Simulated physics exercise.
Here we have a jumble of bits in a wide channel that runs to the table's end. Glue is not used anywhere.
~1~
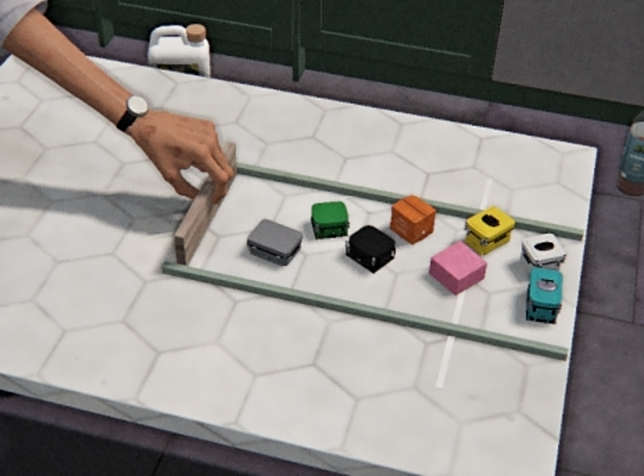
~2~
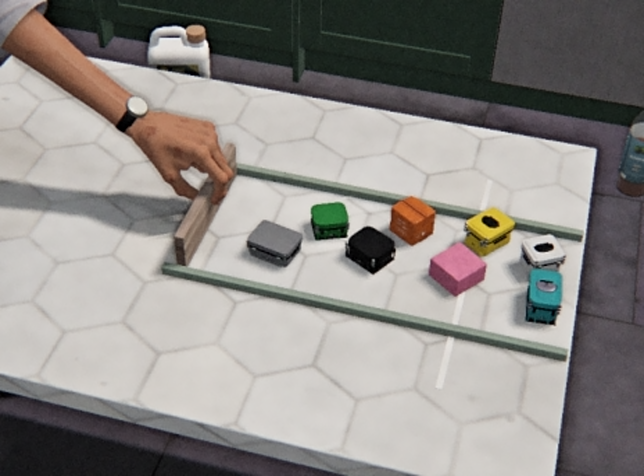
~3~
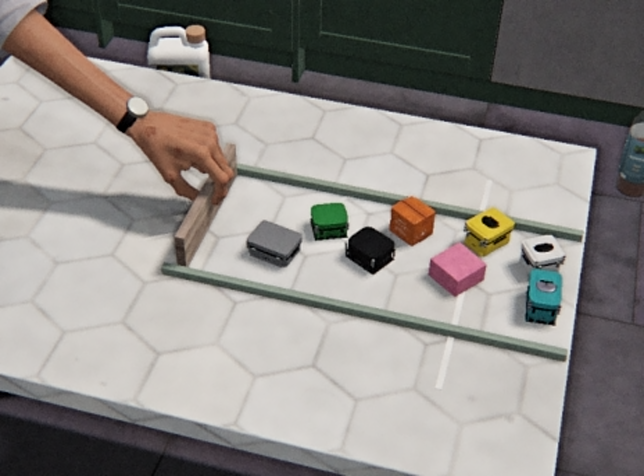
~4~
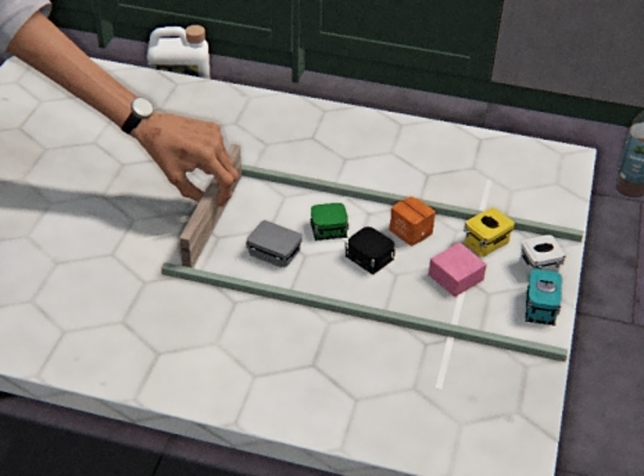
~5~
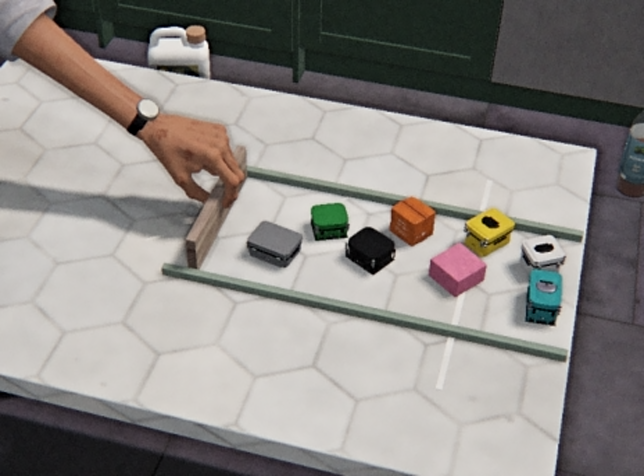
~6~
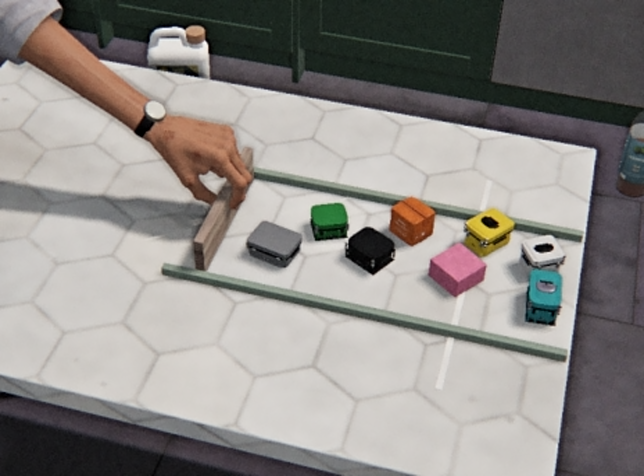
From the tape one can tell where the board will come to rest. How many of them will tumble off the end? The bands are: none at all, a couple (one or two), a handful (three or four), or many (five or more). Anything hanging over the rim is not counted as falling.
It is a couple.
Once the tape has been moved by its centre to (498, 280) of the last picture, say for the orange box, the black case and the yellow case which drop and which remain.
The orange box keeps its place, the black case keeps its place and the yellow case keeps its place.
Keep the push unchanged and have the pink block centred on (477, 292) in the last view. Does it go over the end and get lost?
This time it stays where it is.
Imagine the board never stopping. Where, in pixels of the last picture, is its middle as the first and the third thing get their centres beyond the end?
First: Around (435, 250). Next: Around (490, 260).
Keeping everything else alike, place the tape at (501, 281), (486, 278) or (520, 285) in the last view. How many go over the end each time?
The three tries give 3, 2 and 4.
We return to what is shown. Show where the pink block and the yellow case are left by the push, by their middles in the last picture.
You'll find the pink block at roughly (576, 294) and the yellow case at roughly (526, 237).
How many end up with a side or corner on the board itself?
It's 3.
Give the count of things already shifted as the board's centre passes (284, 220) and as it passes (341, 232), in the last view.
The counts are 1 and 3.
A little later, none off yet; turquoise case at rest near (544, 297); white case at rest near (541, 258); yellow case at rest near (489, 233).
Next, none off yet; turquoise case shifted a little near (565, 304); white case shifted a little near (555, 256); yellow case moving near (494, 234).
When it is over, the number that fall off is one or two; down, turquoise case.
